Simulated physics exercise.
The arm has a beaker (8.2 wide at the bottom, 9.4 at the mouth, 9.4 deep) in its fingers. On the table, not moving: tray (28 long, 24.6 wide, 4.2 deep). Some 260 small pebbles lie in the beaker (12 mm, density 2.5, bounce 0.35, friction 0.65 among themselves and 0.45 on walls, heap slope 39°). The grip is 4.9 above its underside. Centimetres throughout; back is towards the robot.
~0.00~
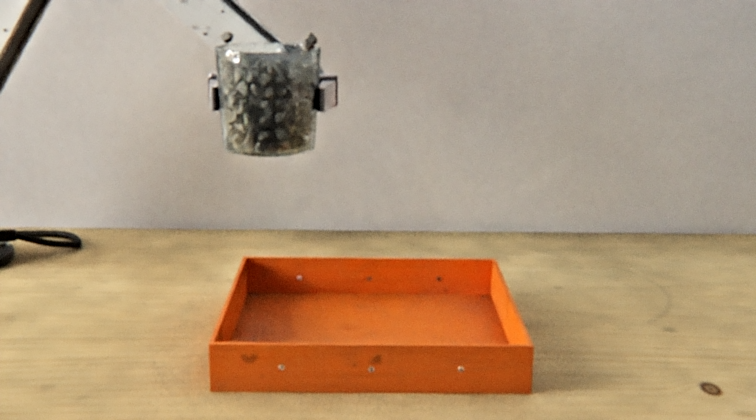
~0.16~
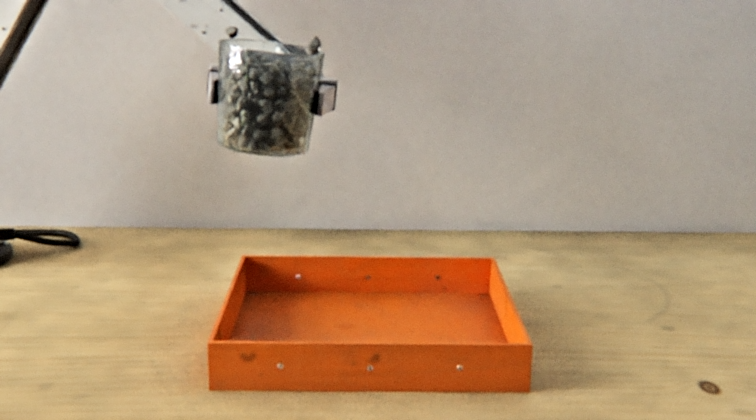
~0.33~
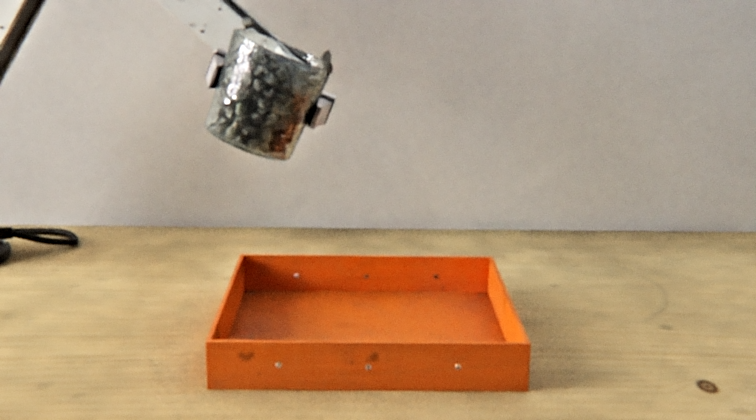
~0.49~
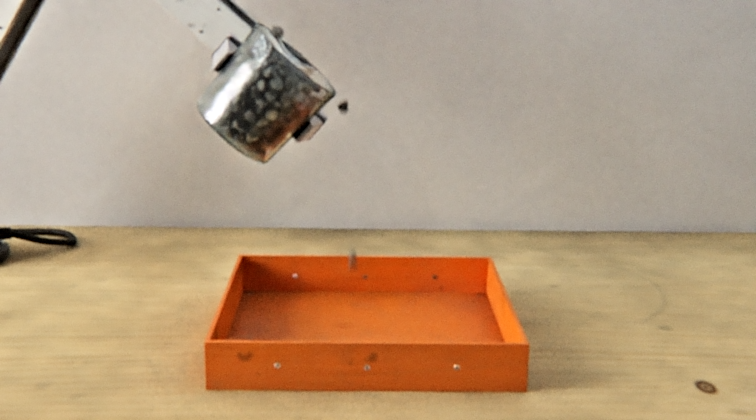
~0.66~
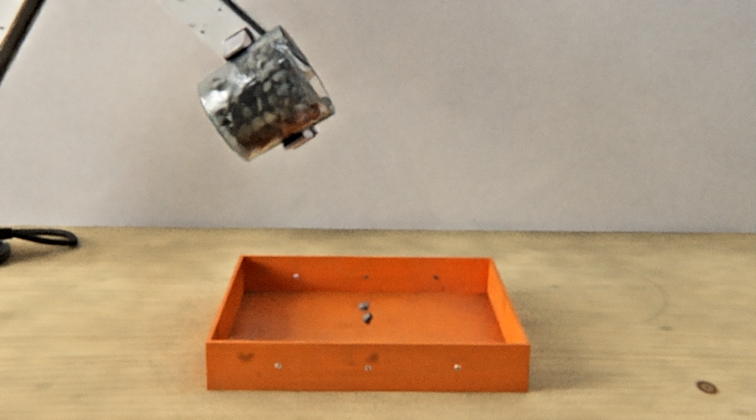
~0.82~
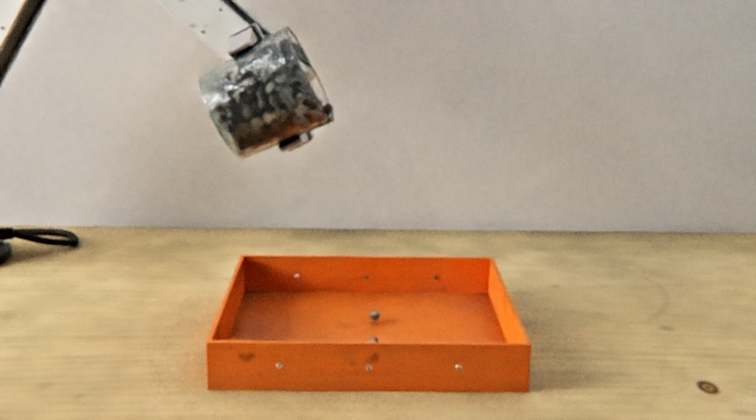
Above an orange tray on a wooden table, a robot arm holds a clear beaker full of small grey pebbles upright. The arm tilts the beaker steadily to the right, and a couple of pebbles drop from its rim into the tray. It leans a little further while the rest stay inside.
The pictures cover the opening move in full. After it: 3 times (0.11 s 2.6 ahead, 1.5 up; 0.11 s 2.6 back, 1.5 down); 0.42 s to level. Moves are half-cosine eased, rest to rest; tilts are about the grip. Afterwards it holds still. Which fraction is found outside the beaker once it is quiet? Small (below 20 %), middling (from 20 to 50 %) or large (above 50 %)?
Answer: Middling; from 20 to 50 % of the small pebbles finish outside the beaker.
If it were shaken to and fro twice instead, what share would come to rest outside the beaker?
In that case some 25 per cent.
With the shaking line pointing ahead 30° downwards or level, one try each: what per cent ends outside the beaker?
Some 10 and 25 per cent.
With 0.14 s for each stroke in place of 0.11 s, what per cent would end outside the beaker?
It would be near 10 per cent.
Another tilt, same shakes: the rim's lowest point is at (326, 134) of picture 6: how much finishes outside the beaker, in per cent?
About 65 per cent.
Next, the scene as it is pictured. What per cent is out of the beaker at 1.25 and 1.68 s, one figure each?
In turn: 20, 35.
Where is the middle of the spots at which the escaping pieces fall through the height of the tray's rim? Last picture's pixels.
Near (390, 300).
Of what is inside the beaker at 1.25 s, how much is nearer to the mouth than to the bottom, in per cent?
About 50 per cent.
After 1.25 s, tilted 63° forward, highest piece 26 above the table; 203 in the beaker, 28 in the tray, 27 in flight or on a rim.
After 1.68 s, tilted 33° forward, highest piece 27 above the table; 171 in the beaker, 85 in the tray, 2 in flight or on a rim.
After 2.10 s, level, highest piece 28 above the table; 171 in the beaker, 87 in the tray.
After 3.15 s, level, highest piece 28 above the table; 171 in the beaker, 87 in the tray.
In the end, 171 in the beaker, 87 in the tray. That is 34 % outside the beaker.
